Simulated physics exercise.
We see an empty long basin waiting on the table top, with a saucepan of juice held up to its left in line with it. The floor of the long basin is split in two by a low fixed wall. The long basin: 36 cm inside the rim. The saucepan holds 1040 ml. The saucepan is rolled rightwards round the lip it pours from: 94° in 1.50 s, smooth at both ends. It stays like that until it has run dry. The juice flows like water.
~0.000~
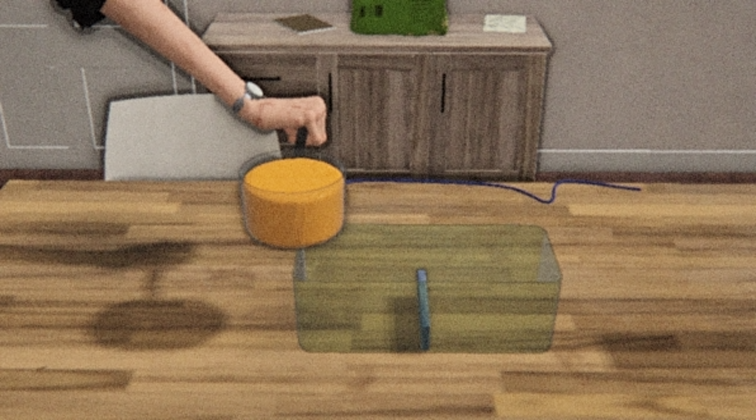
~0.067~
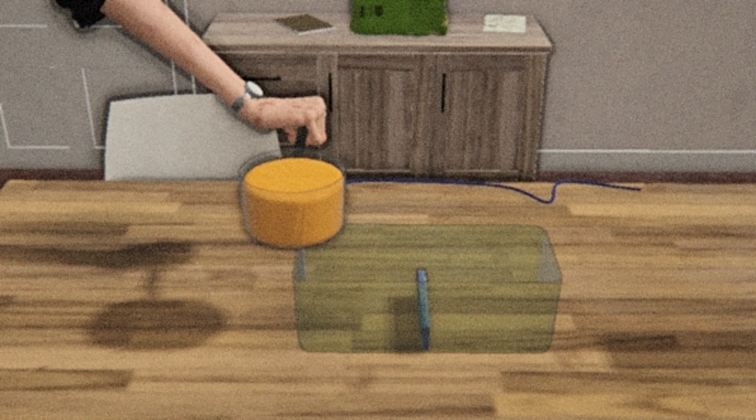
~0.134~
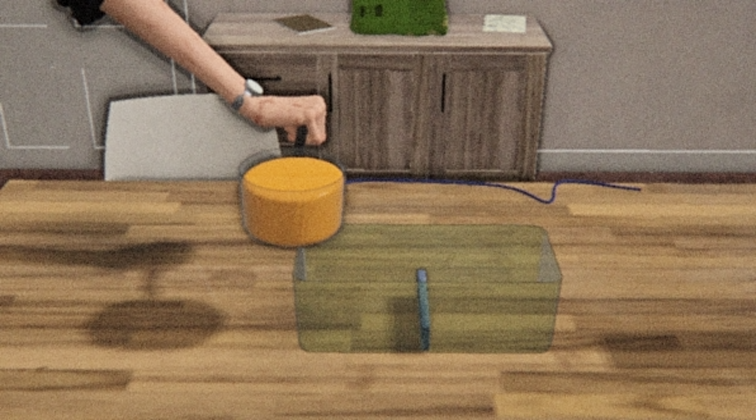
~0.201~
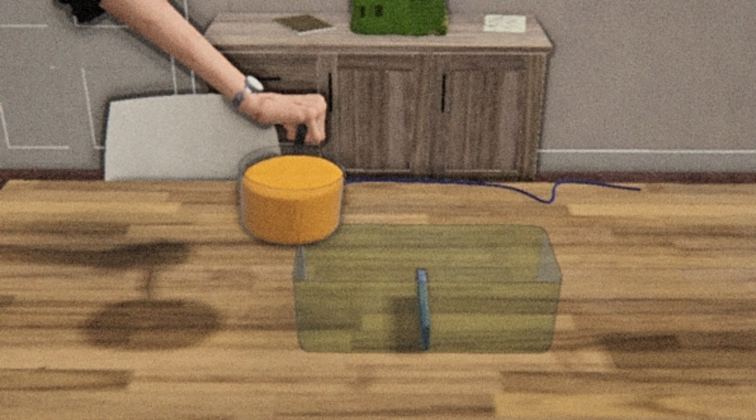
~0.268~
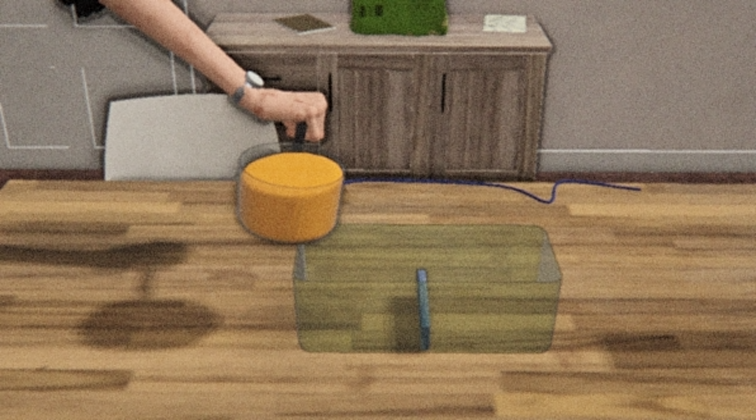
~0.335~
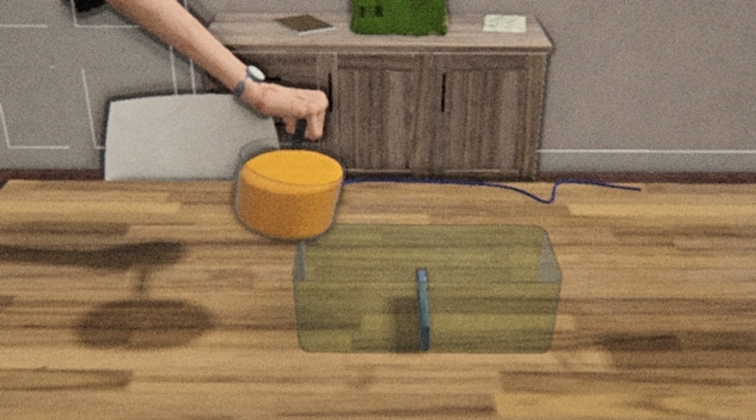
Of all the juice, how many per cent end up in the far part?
Roughly 50 per cent.
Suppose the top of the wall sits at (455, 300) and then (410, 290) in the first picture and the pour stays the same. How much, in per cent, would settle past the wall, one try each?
10 per cent first, 75 per cent second.
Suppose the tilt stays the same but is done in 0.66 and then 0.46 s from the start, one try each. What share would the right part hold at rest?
Around 65 per cent first, around 60 per cent next.
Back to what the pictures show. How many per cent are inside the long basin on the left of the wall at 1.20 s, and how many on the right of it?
Lab note: Left near 26, right near 34.
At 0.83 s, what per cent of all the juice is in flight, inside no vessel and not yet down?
Around 20 in a hundred.
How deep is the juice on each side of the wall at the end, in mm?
The left ends up at roughly 20 mm, with the right at roughly 20 mm.
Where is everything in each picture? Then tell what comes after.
Tilt 0°; pouring edge (345, 172); surface from (243, 178) to (343, 178); the long basin's rim runs from (297, 252) to (553, 254); the wall's top is at (424, 298), in the first frame.
Tilt 0°; pouring edge (345, 172); surface from (244, 177) to (343, 177), in the second frame.
Tilt 2°; pouring edge (345, 172); surface from (242, 176) to (343, 176), in the third frame.
Tilt 4°; pouring edge (345, 172); surface from (242, 175) to (343, 174), in the fourth frame.
Tilt 7°; pouring edge (345, 172); surface from (241, 172) to (343, 172), in the fifth frame.
Tilt 11°; pouring edge (345, 172); surface from (240, 168) to (343, 170), in the sixth frame.
Then, 0.83 s in, the tilt is 55° and 71 per cent is still to pour, 8 is left of the wall and 0 right of it.
Then, 1.20 s in, the tilt is 85° and 22 per cent is still to pour, 25 is left of the wall and 34 right of it.
Then, 1.58 s in, the tilt is 94° and 4 per cent is still to pour, 42 is left of the wall and 50 right of it.
Then, 2.00 s in, the tilt is 94° and 1 per cent is still to pour, 48 is left of the wall and 50 right of it.
Finally, 49 per cent lies left of the wall, 50 right of it and 1 outside.
